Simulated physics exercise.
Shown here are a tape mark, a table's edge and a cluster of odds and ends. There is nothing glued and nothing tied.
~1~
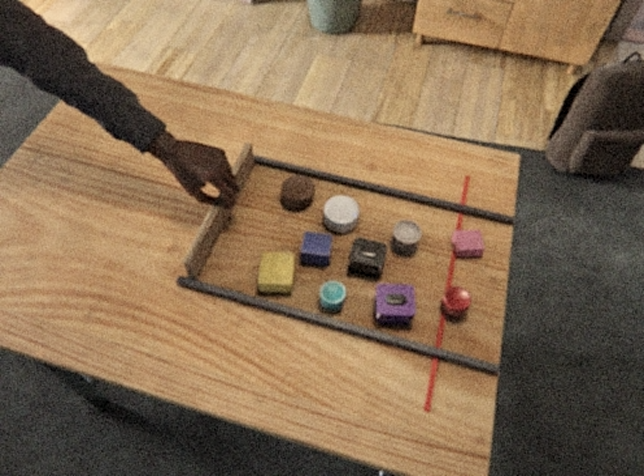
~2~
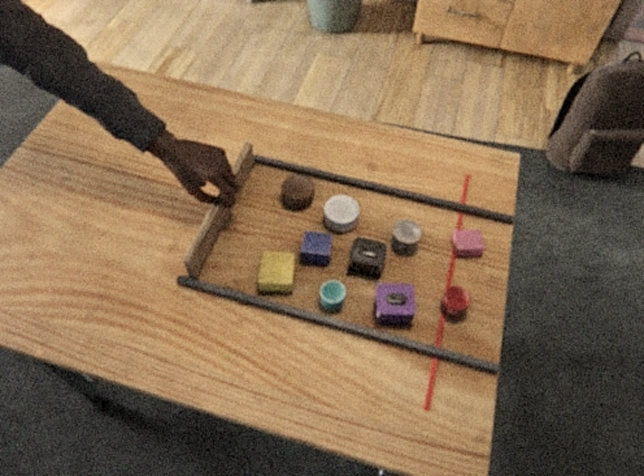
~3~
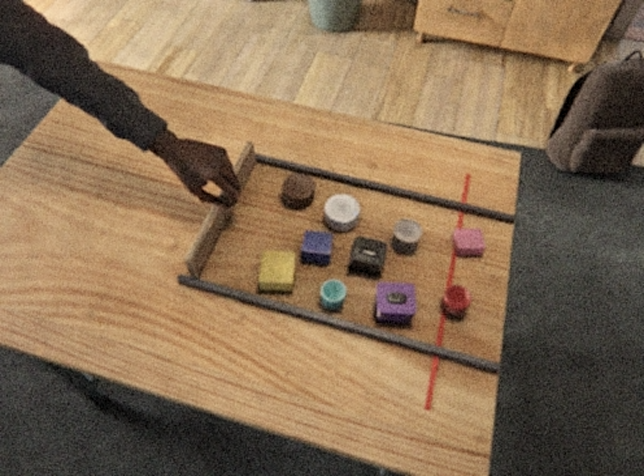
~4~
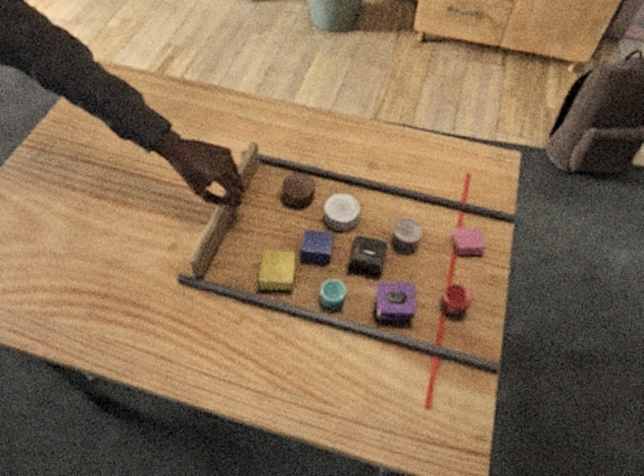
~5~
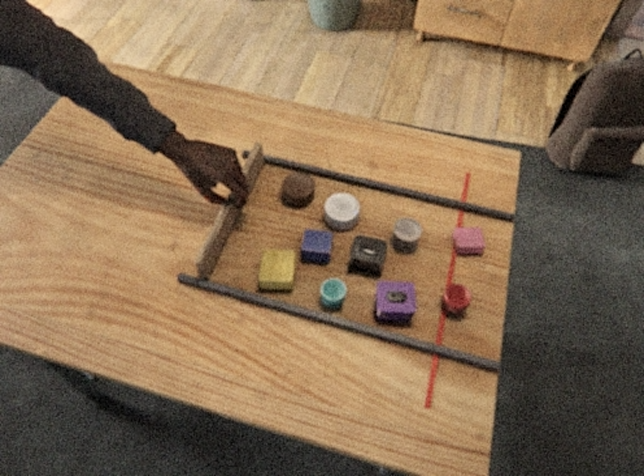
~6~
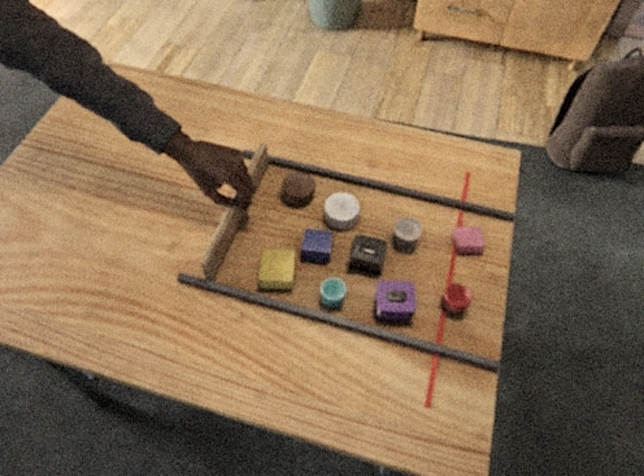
In this clip, a hand at the left holds an upright wooden board between two dark rails on a table and slides it slightly right, while the small blocks and round containers near a red tape line stay in place.
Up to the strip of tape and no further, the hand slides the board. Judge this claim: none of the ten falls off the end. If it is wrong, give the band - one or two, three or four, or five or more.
Most likely the sweep will knock off one or two.
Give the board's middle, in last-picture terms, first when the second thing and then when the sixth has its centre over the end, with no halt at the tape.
First at (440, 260), next at (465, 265).
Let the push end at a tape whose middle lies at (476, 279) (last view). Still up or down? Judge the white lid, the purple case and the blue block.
In order, the white lid keeps its spot, then the purple case goes off the edge, then the blue block keeps its spot.
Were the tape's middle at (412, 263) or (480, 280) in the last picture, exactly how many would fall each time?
That would be 0, then 6.
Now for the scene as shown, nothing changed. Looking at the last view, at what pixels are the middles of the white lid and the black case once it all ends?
The white lid finishes at (473, 259); the black case finishes at (499, 292).
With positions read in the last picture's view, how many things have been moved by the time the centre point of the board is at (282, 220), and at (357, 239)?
The first number is 2, the next one 8.
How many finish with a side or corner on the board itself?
That comes to 4.
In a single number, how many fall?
Fallen: 2.
A little later, none off yet; pink block at rest near (468, 240); red tub at rest near (456, 299); purple case at rest near (395, 301).
Next, none off yet; pink block at rest near (468, 240); red tub at rest near (456, 299); purple case shifted about its own width near (423, 304).
Later still, none off yet; pink block shifted a little near (477, 238); red tub shifted well along near (503, 298); purple case shifted well along near (483, 317).
When it is over, the number that fall off is one or two; down, purple case and red tub.
